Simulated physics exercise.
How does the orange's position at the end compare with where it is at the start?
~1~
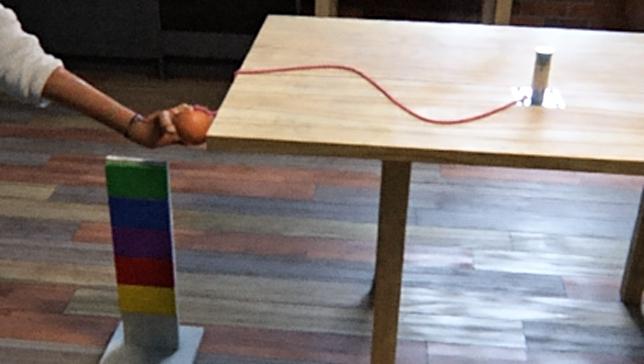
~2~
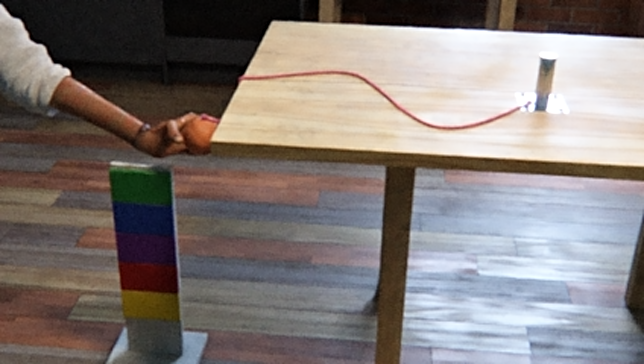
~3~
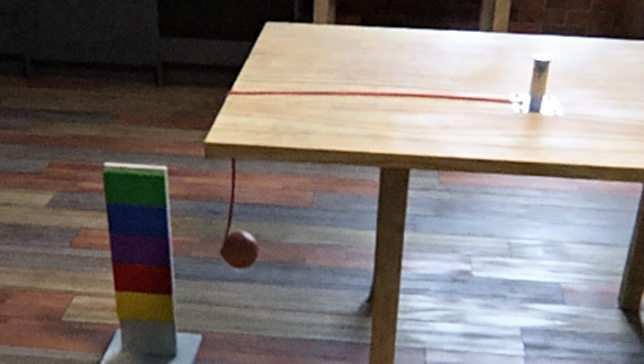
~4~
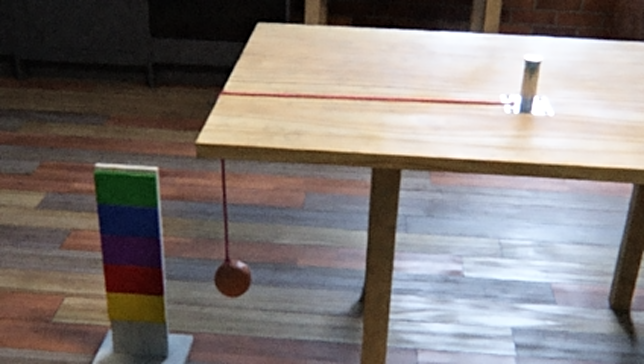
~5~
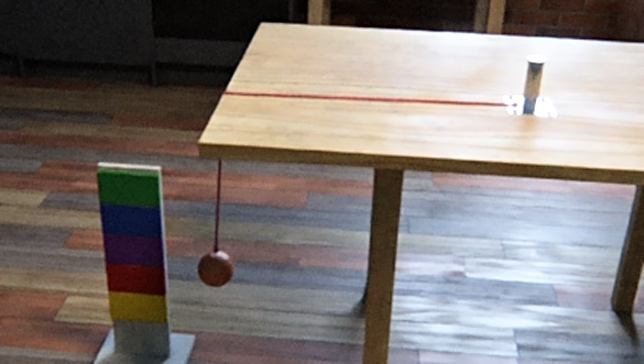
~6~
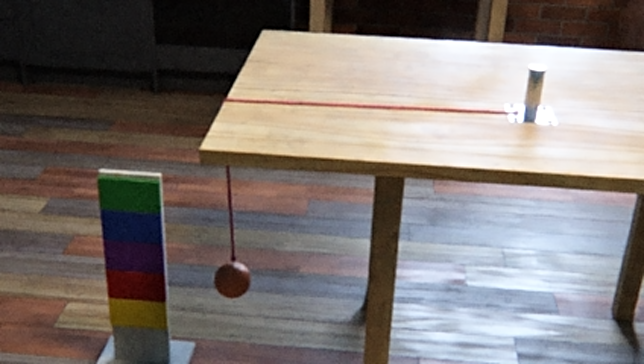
At the start the orange is held in a hand at the table's edge. By the end it hangs on the red lace well below the tabletop and a little further right, beside the coloured board.
